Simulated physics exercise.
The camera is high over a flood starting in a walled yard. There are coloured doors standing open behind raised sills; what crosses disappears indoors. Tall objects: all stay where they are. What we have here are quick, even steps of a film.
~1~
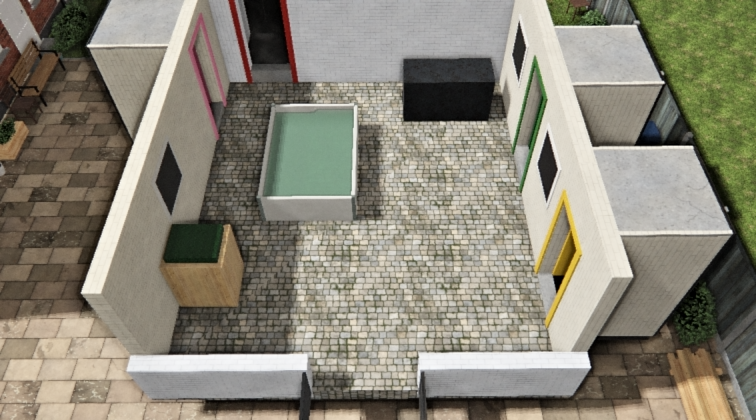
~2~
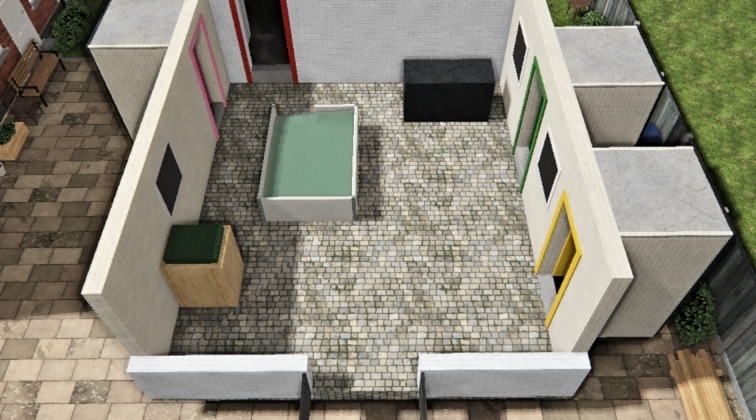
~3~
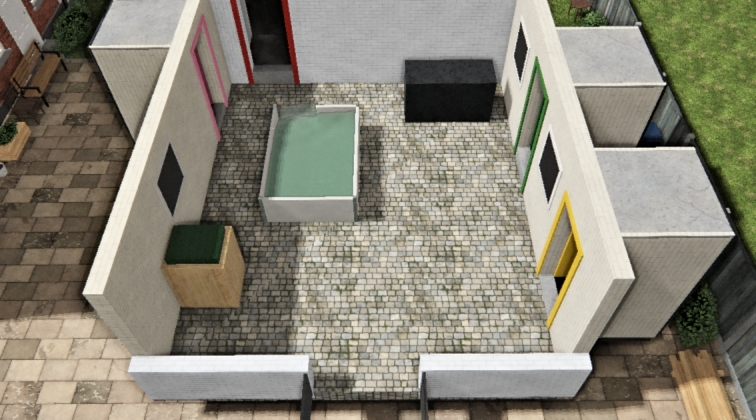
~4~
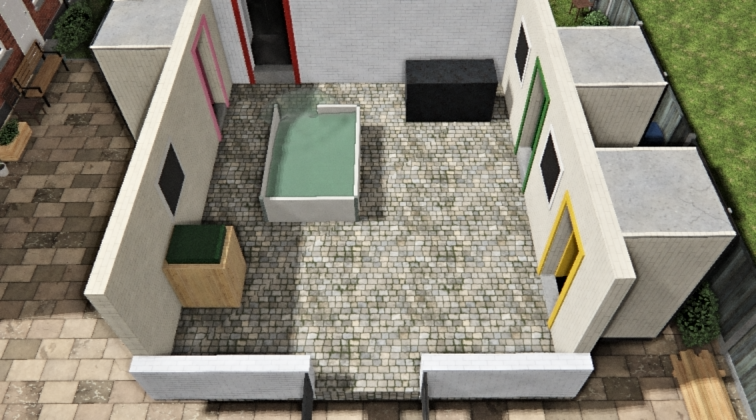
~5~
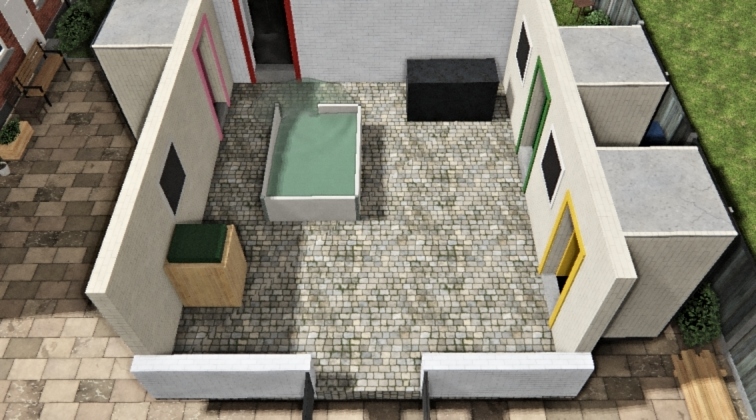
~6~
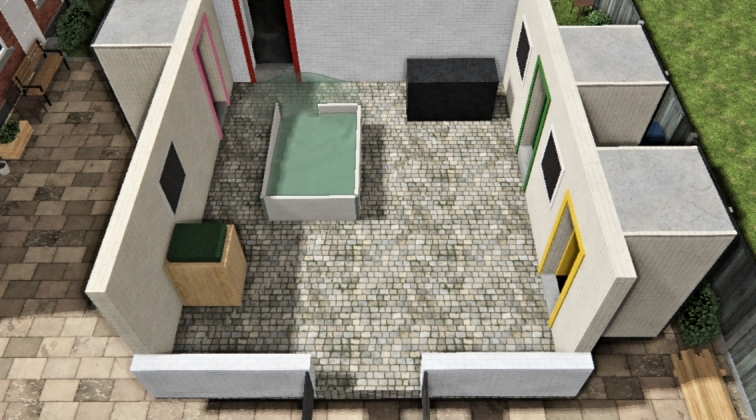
Water pouring through a gap in the far side of a white-walled tank, spreading thinly over cobbles toward the back wall.
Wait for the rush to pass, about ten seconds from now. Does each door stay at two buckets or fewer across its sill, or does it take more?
Taking them in turn: The yellow door stays at two or fewer, the pink door stays at two or fewer, the red door stays at two or fewer, the green door stays at two or fewer.
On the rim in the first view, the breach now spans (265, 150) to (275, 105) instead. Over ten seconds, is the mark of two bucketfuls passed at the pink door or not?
Result for pink: It tops the limit.
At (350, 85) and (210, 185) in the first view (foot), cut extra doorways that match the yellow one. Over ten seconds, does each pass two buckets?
In that order: Is over, holds.
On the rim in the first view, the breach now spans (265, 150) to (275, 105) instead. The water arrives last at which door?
Answer: The yellow-painted one.
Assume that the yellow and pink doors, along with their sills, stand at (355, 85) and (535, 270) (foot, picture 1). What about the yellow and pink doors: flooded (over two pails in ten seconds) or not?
As I see it, yellow crosses the line and pink does not reach it.
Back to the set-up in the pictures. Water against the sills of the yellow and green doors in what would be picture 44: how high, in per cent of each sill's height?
About 40 and 10 %.
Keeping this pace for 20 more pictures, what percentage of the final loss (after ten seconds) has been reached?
My figure: 0 percent.
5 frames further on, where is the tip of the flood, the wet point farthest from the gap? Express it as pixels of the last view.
My best guess is about (411, 87).
A moment on, water covers 10 % of the floor; the yellow door not reached, the pink door wet at the sill, nothing in, the red door wet at the sill, nothing in, the green door not reached.
Next, water covers 15 % of the floor; the yellow door not reached, the pink door wet at the sill, nothing in, the red door wet at the sill, nothing in, the green door not reached.
Then, water covers 35 % of the floor; the yellow door not reached, the pink door under two buckets in, the red door wet at the sill, nothing in, the green door not reached.
Later, water covers 75 % of the floor; the yellow door wet at the sill, nothing in, the pink door under two buckets in, the red door wet at the sill, nothing in, the green door wet at the sill, nothing in.
In the end, water covers 90 % of the floor; the yellow door under two buckets in, the pink door under two buckets in, the red door wet at the sill, nothing in, the green door wet at the sill, nothing in.
